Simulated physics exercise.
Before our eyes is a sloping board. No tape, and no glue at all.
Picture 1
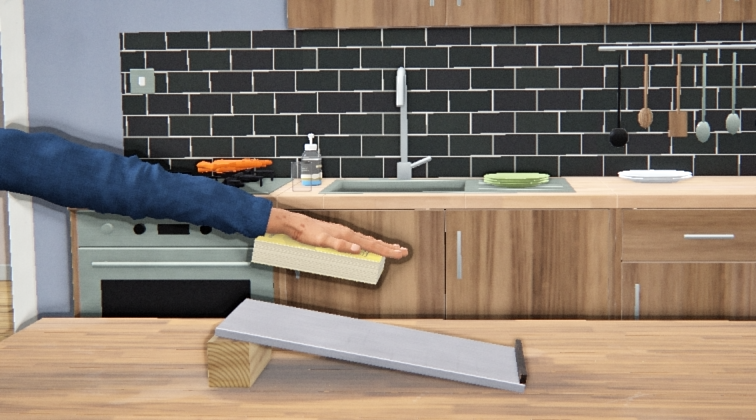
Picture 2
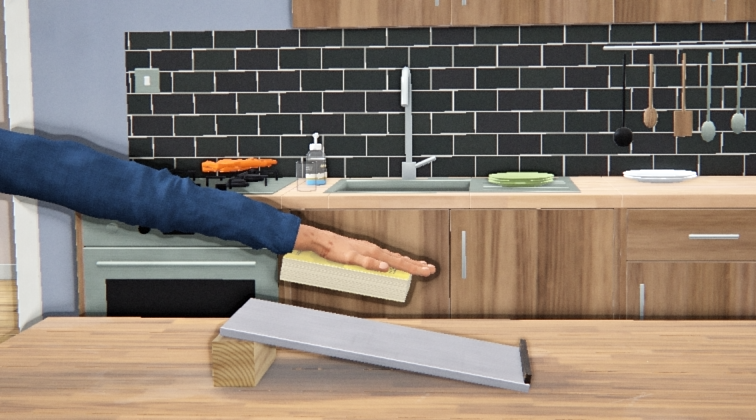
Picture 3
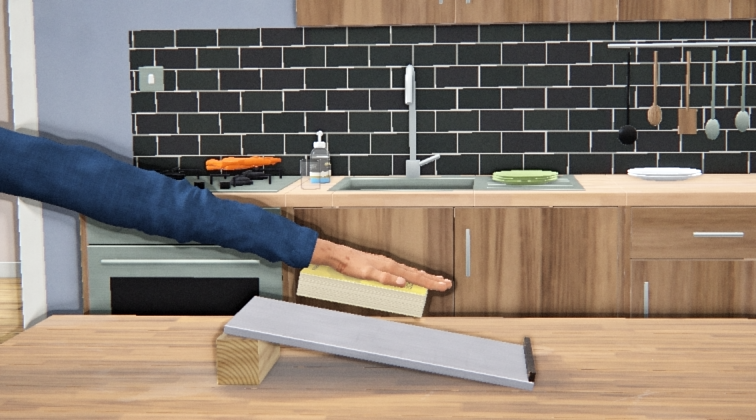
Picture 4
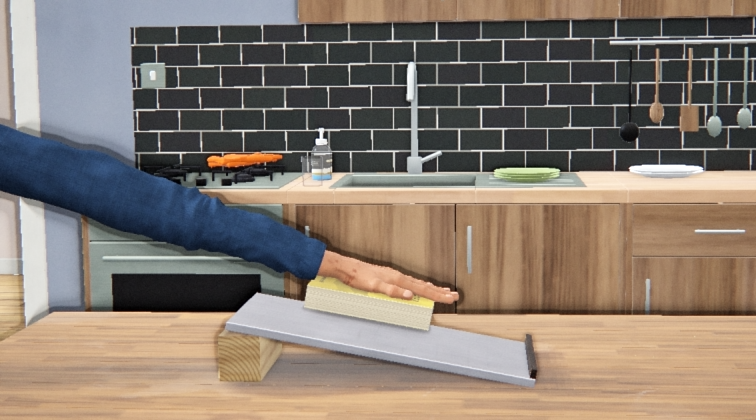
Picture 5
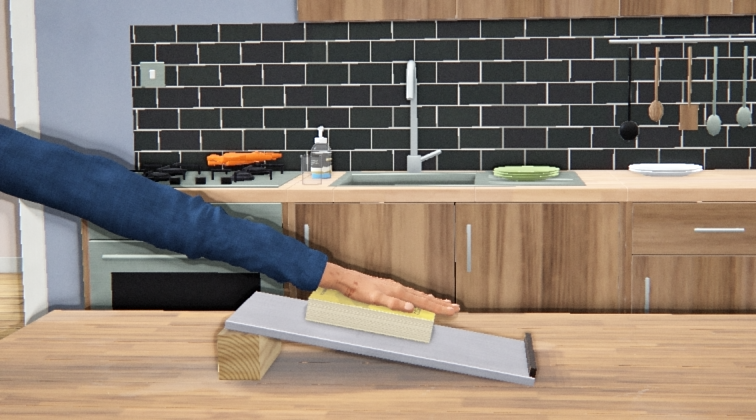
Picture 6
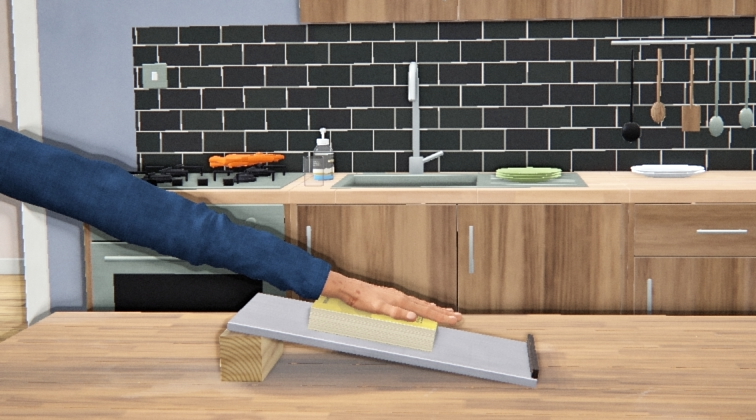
A hand lowers a yellow book onto a sloping board and keeps holding it.
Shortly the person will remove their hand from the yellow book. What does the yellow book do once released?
The yellow book keeps still.
Then, 0.20 s past the last view, nothing moves.
Then, 0.50 s past the last view, yellow book resting near (376, 320).
Finally, it is still in place. Final places as the last picture's camera would see them, yellow book near (376, 320). The yellow book stays where it is put.
